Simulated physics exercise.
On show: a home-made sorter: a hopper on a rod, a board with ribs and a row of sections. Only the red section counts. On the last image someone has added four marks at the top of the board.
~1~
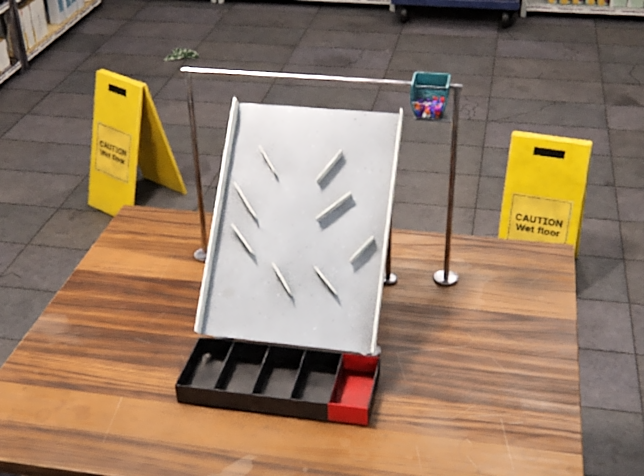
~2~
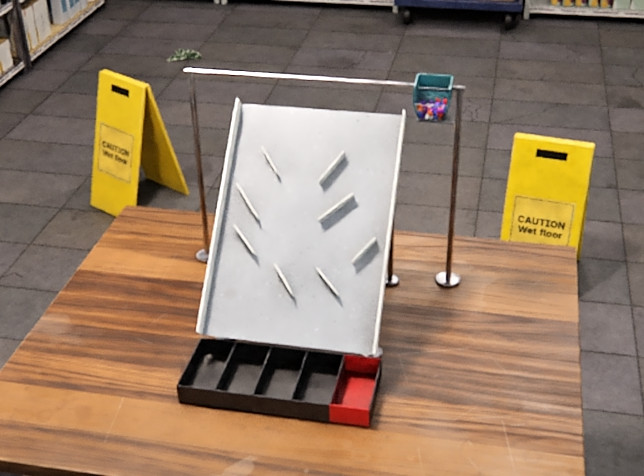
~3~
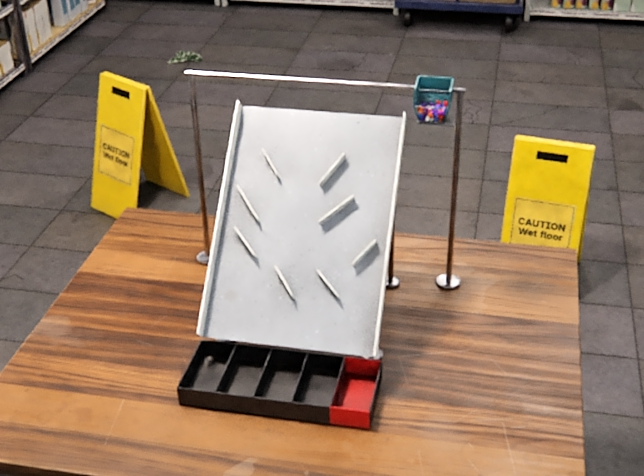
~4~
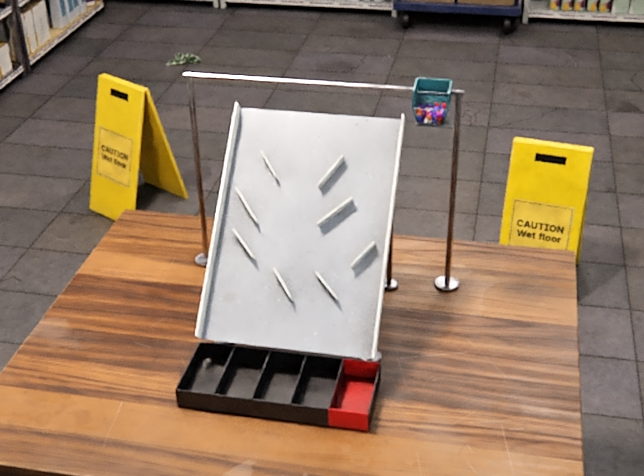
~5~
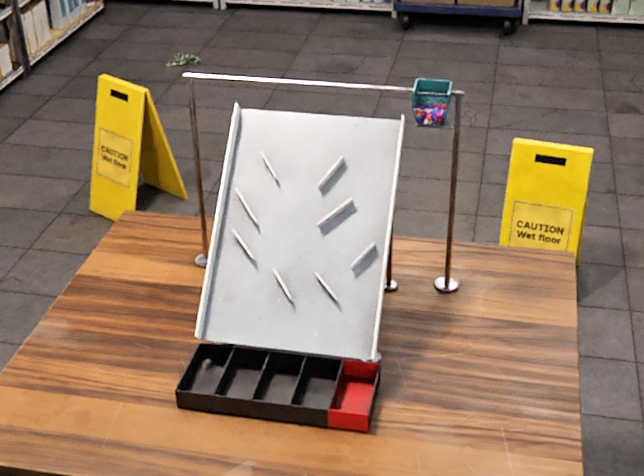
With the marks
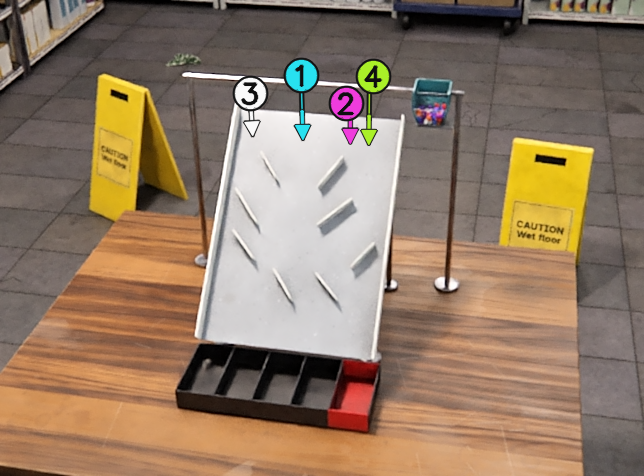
In this clip, a small teal container of colourful pieces hangs at the right of a horizontal rod above a sloped, ribbed board, with black sections and a red one below; only the view shifts slightly.
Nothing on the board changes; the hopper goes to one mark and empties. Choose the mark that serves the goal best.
Choose 4.
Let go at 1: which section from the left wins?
The fourth.
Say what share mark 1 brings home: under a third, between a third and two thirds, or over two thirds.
Mark 1 gives under a third.
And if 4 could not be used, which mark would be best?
That is mark 2.
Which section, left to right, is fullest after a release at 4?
The fifth.
On the marked copy, mark 1 meets the board at (302, 134); mark 2 meets the board at (350, 138); mark 3 meets the board at (252, 130); mark 4 meets the board at (368, 139).
With 1, a stray few in the red section, nearly all in other sections.
With 2, about a third in the red section, about two thirds in other sections.
With 3, none in the red section, all in other sections.
With 4, about two thirds in the red section, about a quarter in other sections.
